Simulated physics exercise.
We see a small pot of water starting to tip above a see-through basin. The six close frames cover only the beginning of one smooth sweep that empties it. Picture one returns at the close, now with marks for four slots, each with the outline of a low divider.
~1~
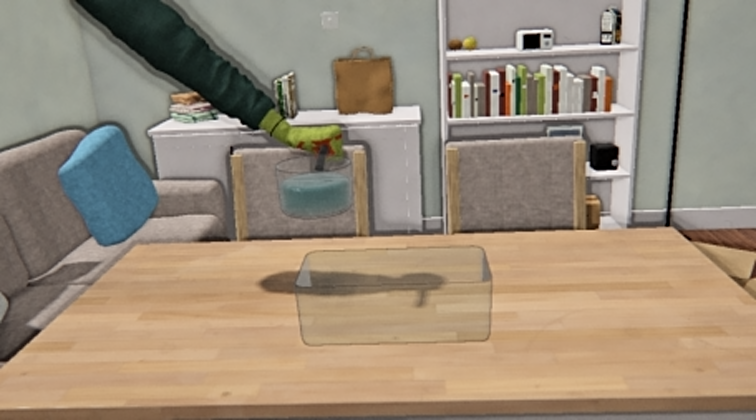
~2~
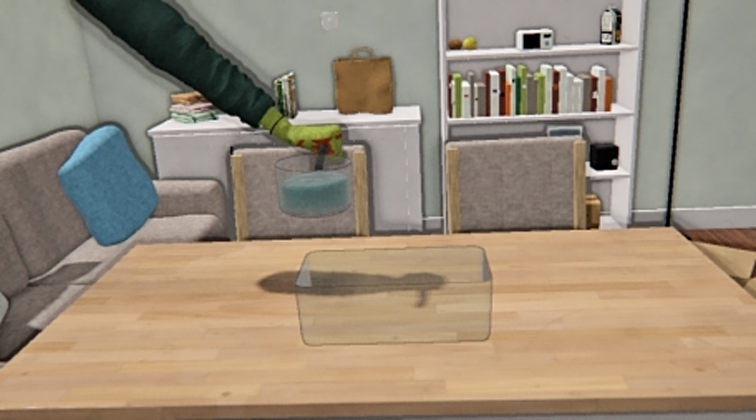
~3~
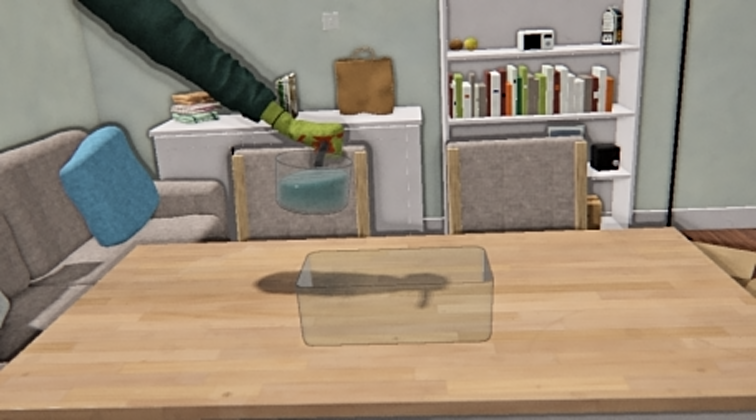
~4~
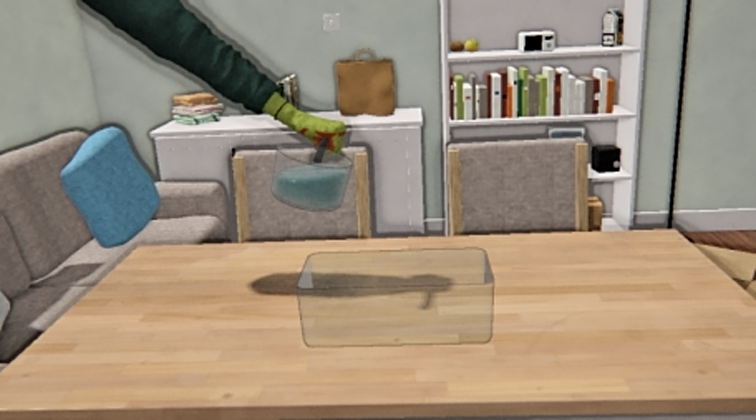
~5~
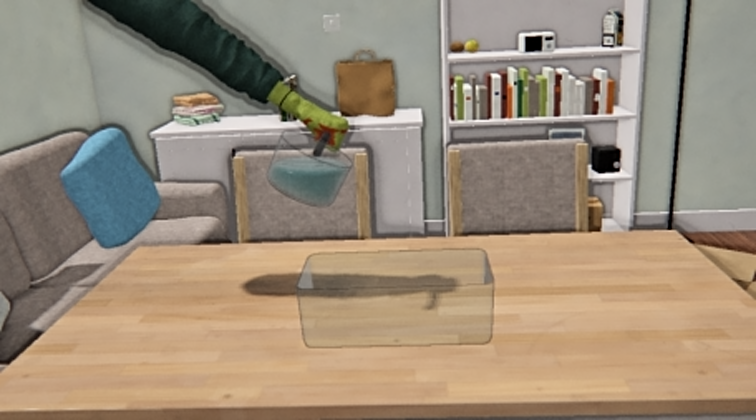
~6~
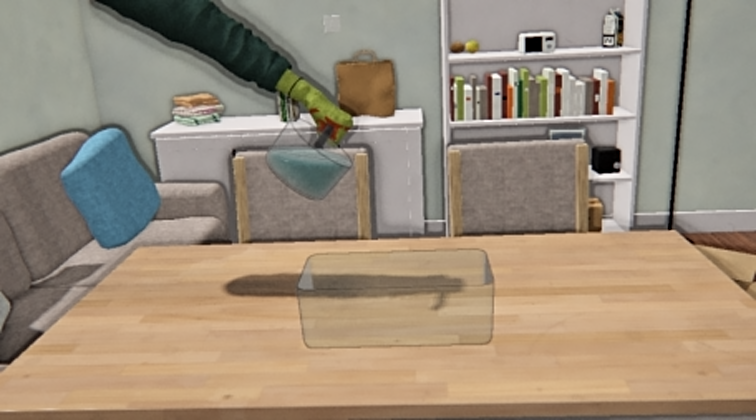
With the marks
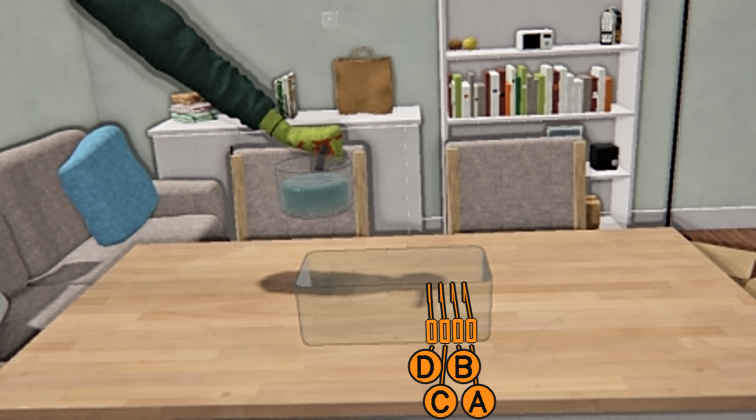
In a living room with a sofa and bookshelves, a green-gloved hand holds a small clear pot of bluish water upright above a see-through basin on a wooden table. After staying level briefly, the hand tilts the pot steadily to a steep slant, with all the water still inside.
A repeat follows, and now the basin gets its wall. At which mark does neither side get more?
Slot D does it best.
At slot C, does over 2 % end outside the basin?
Yes, it does.
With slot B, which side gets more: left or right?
The left side.
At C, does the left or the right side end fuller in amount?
The left one.
On the marked copy, A at (471, 345); B at (458, 346); C at (445, 346); D at (432, 346).
With A, about 84 % ends left of the wall and 8 % right of it; 8 % is lost outside.
With B, about 86 % ends left of the wall and 8 % right of it; 6 % is lost outside.
With C, about 70 % ends left of the wall and 23 % right of it; 8 % is lost outside.
With D, about 40 % ends left of the wall and 52 % right of it; 9 % is lost outside.
